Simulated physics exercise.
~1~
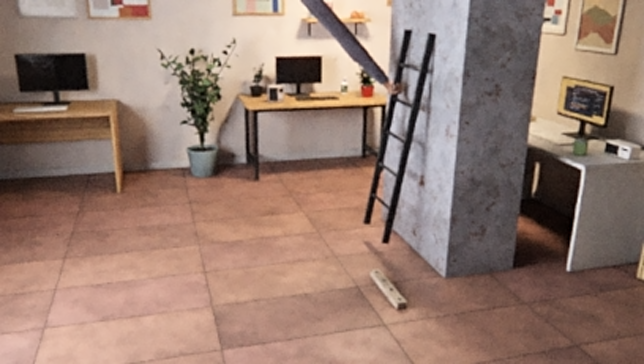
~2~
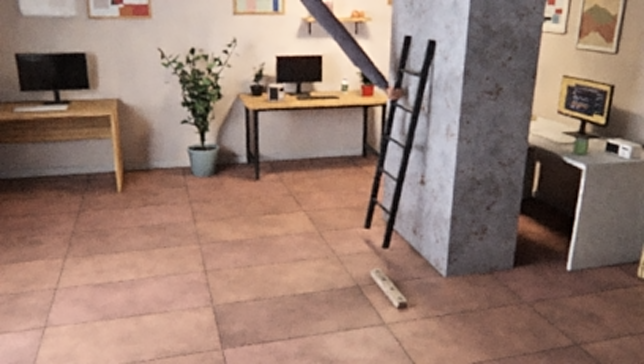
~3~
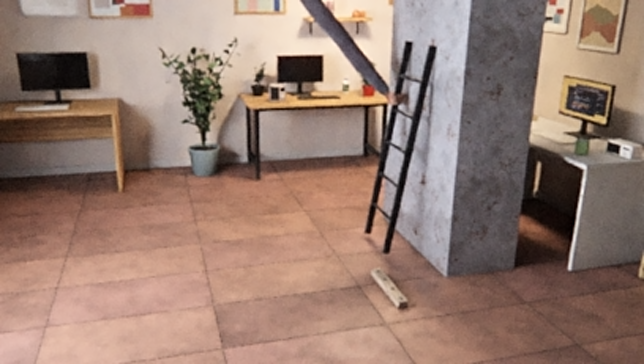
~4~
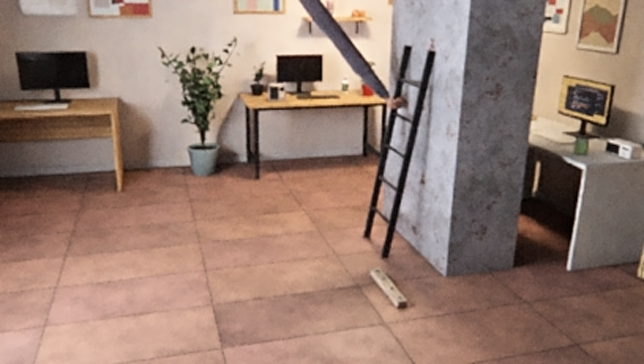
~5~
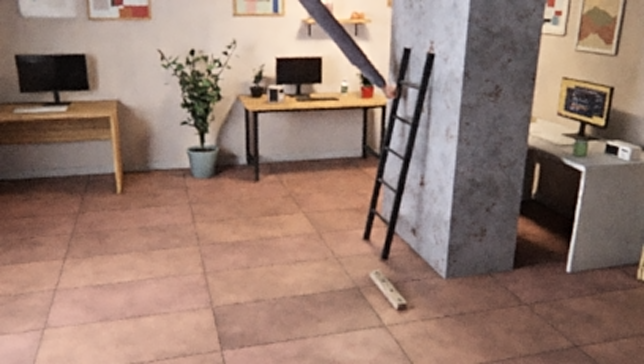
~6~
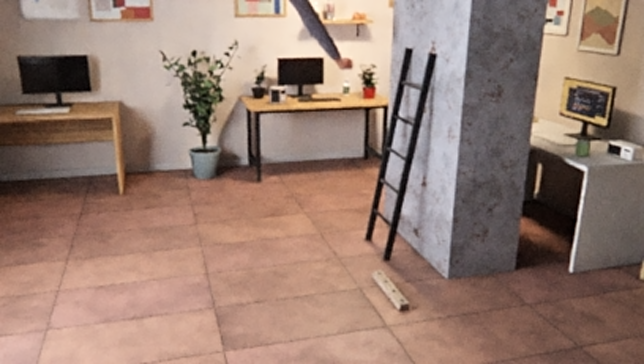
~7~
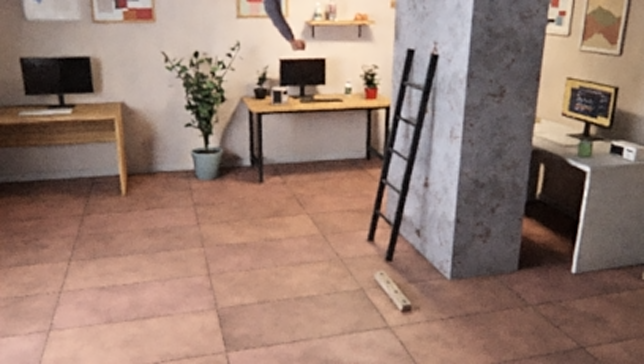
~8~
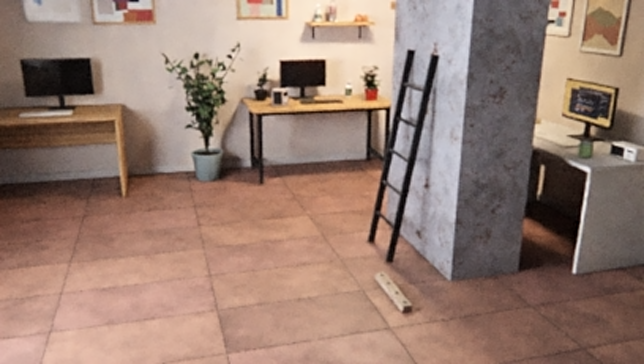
Arm settling a black ladder against a concrete pillar in an office, then letting go and withdrawing, the ladder staying leaning.
